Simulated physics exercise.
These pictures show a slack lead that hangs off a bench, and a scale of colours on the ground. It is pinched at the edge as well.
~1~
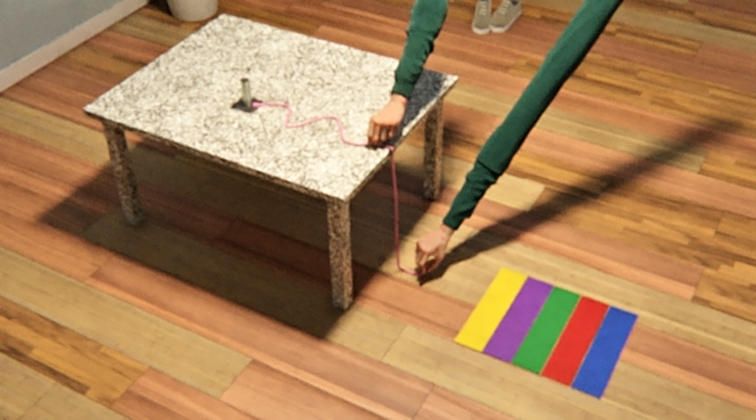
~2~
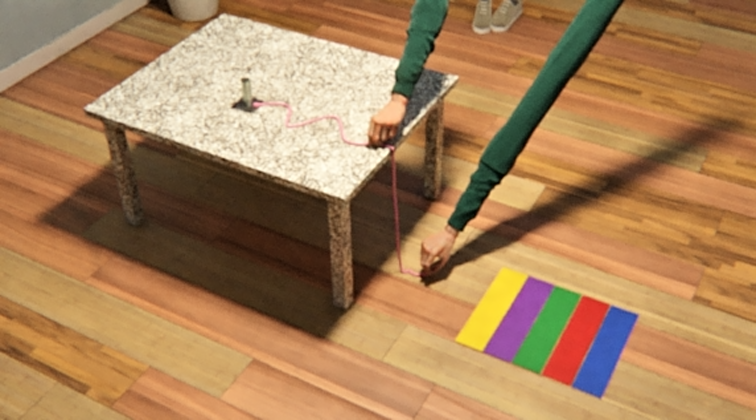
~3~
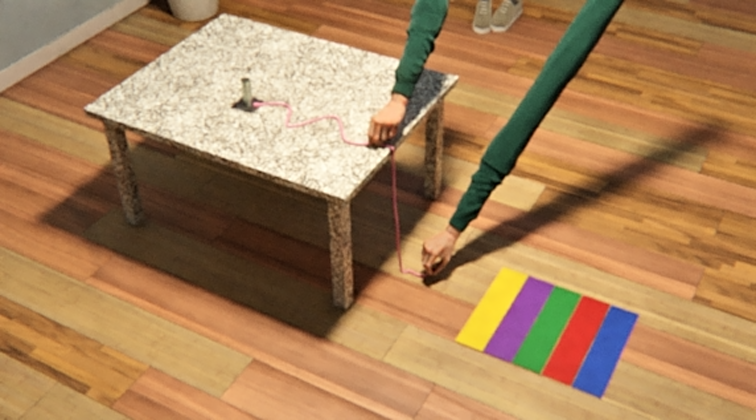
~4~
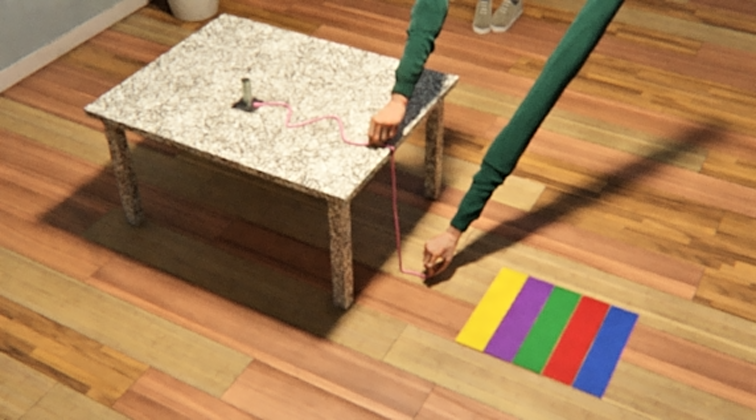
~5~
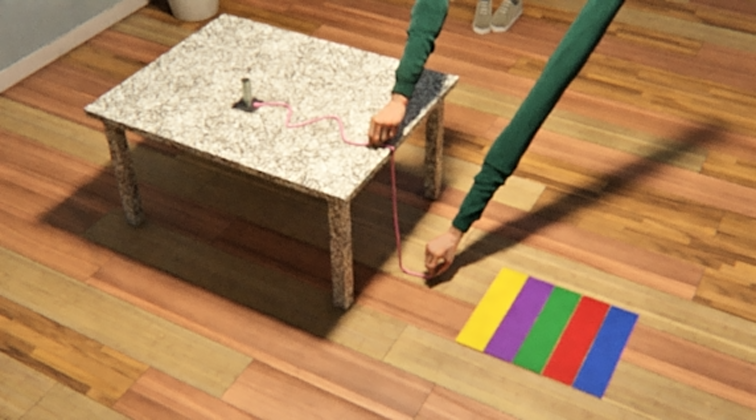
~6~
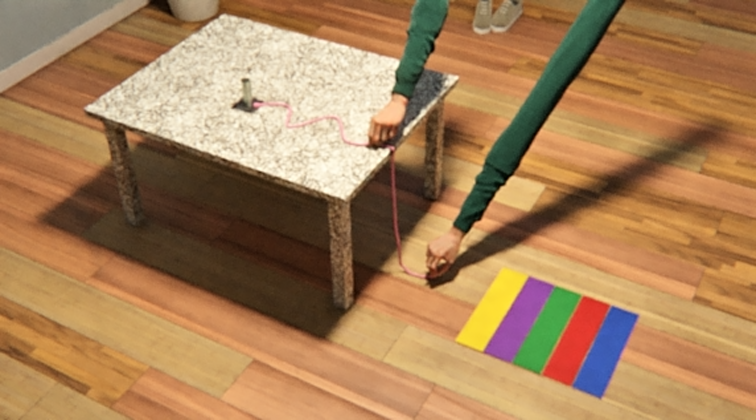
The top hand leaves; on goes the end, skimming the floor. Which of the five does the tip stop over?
Over red.
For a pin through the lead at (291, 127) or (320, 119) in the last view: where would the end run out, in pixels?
Near (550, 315) and (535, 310).
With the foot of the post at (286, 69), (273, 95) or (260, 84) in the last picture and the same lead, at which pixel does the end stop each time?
About (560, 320), (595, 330) and (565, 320).
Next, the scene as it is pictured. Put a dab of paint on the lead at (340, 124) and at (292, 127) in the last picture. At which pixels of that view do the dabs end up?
At (372, 142), then (319, 126).
Early on, end near (537, 310); over purple.
Midway, end near (564, 320); over green.
At the end of the slack, end near (581, 327); over red. The end stops over the red strip.
